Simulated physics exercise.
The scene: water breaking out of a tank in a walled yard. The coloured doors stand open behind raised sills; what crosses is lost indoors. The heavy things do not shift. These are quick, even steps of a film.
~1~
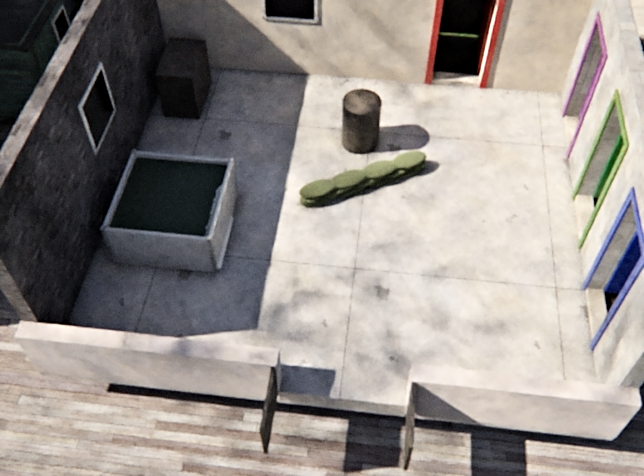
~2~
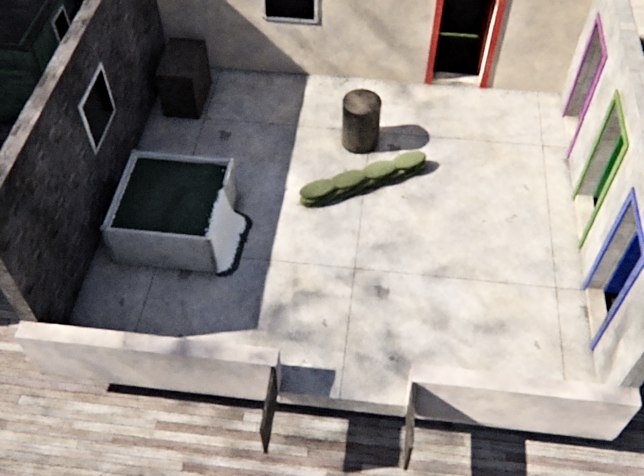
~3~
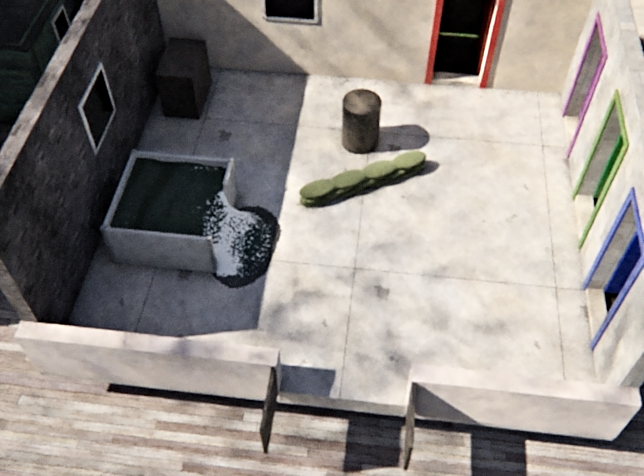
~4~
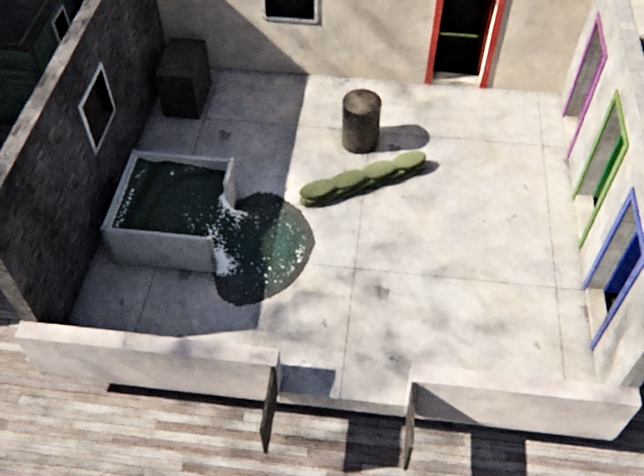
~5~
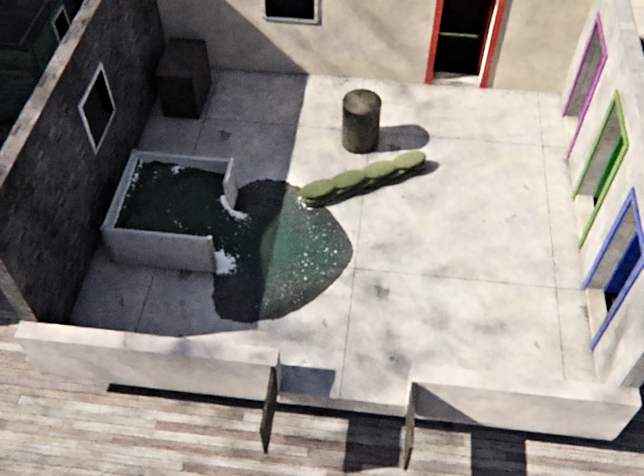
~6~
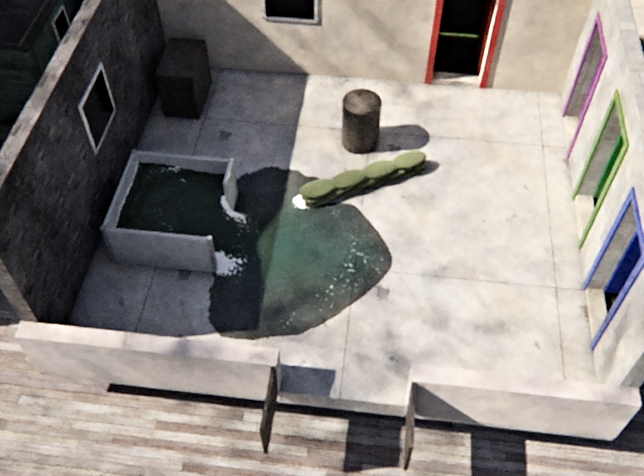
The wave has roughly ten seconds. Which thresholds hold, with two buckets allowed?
In the end: The purple door holds within the limit; the green door holds within the limit; the red door holds within the limit; the blue door floods.
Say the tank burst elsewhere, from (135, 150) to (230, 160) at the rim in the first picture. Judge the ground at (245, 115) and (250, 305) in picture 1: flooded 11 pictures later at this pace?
One after the other: Awash, free of water.
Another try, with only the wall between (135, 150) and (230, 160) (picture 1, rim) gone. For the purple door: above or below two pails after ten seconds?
My reading: Purple door passes that mark.
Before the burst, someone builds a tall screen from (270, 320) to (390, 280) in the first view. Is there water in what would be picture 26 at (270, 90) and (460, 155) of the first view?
One after the other: Clear, wet.
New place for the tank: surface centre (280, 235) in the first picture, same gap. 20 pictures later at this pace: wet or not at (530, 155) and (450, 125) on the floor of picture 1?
In that order: Wet, free of water.
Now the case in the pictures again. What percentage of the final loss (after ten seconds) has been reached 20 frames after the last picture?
I make it 50 per cent.
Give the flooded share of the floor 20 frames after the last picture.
Some 50 per cent.
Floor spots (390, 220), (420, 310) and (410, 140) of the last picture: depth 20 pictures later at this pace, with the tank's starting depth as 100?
In turn 4, 4 and 0 in a hundred.
A moment on, water covers 30 % of the floor; the purple door not reached, the green door not reached, the red door not reached, the blue door not reached.
Next, water covers 45 % of the floor; the purple door not reached, the green door wet at the sill, nothing in, the red door not reached, the blue door under two buckets in.
Then, water covers 50 % of the floor; the purple door wet at the sill, nothing in, the green door wet at the sill, nothing in, the red door not reached, the blue door over two buckets in.
Later, water covers 55 % of the floor; the purple door under two buckets in, the green door wet at the sill, nothing in, the red door wet at the sill, nothing in, the blue door over two buckets in.
In the end, water covers 75 % of the floor; the purple door under two buckets in, the green door wet at the sill, nothing in, the red door wet at the sill, nothing in, the blue door over two buckets in.
